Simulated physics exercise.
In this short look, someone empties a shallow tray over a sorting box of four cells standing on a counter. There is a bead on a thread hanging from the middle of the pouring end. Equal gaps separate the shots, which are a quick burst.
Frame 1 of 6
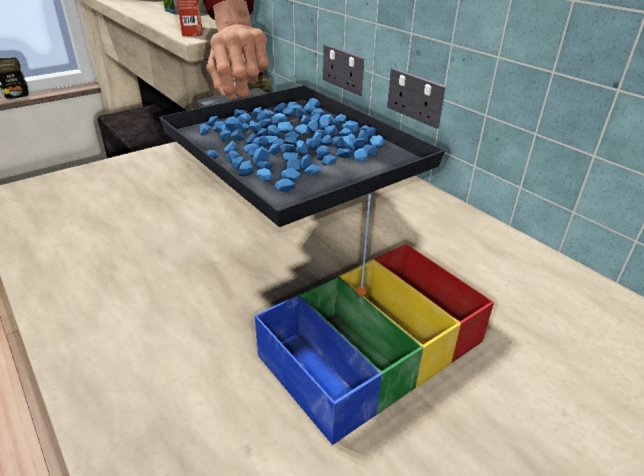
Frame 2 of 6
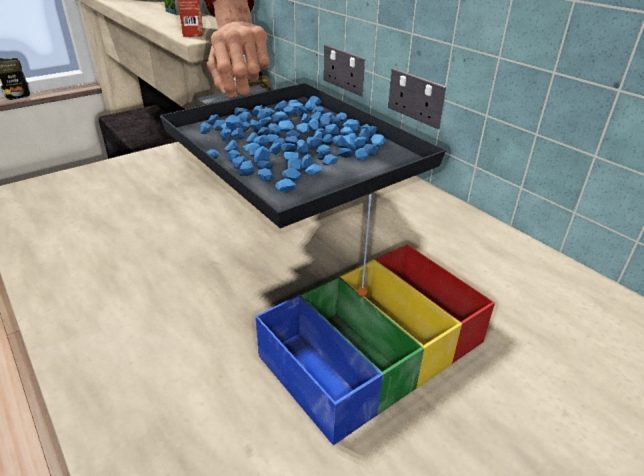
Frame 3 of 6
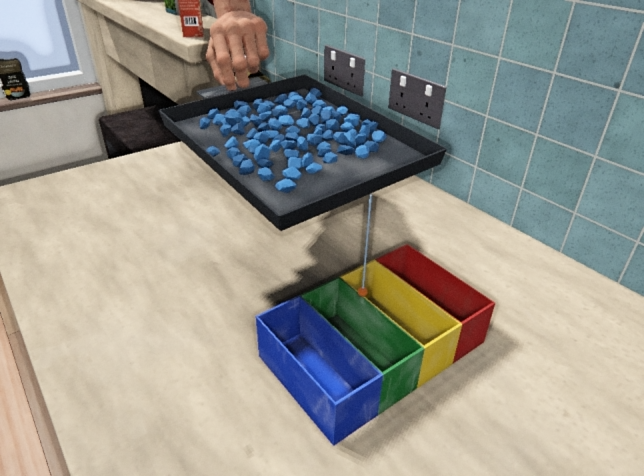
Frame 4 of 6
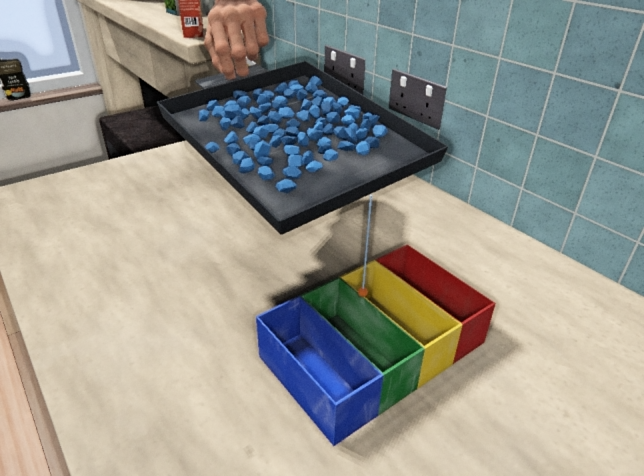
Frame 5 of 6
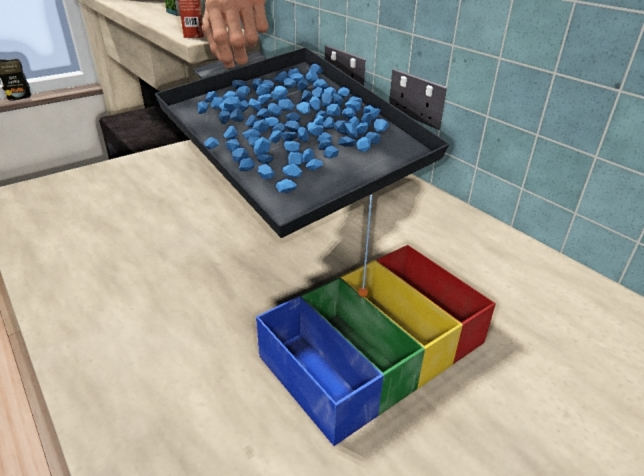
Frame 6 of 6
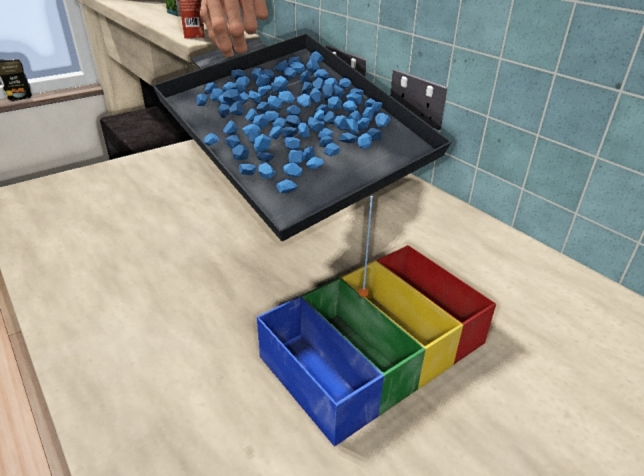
At the start, a hand holds the far end of a dark, shallow tray of blue stones above a box with blue, green, yellow and red cells. The hand then gradually raises that end, and the tray slants toward the viewer, its near left corner dipping slightly lowest.
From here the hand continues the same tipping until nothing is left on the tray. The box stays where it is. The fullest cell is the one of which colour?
The fullest cell is the blue one.
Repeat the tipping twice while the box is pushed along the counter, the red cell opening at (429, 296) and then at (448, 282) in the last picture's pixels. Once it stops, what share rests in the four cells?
Close to 90 in a hundred, followed by close to 60 in a hundred.
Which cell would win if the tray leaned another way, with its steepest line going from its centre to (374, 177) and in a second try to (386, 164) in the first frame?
Try 1 - the red cell / try 2 - the red one.
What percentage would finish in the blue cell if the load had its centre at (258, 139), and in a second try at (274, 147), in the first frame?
60 per cent for the first try, 60 per cent for the second.
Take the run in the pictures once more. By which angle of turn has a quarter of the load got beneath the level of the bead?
Roughly 80 degrees at that moment.
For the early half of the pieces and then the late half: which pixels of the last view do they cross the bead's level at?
Roughly at (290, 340) first, and then at (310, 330).
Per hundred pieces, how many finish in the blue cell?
That share works out at some 60 %.
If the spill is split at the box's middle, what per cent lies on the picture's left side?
90 %, near enough.
Soon after the last picture, tray tipped steeply; nearly all on the tray; a stray few falling or outside the box.
A little later, tray tipped right over; about a quarter on the tray; about a quarter in the blue cell; a small part in the green cell; a stray few in the yellow cell; about a third falling or outside the box.
Later still, tray tipped past a quarter turn; about two thirds in the blue cell; a small part in the green cell; a stray few in the yellow cell; about a third falling or outside the box.
At rest, tray tipped past a quarter turn; about two thirds in the blue cell; a small part in the green cell; a stray few in the yellow cell; none in the red cell; about a third outside the box.
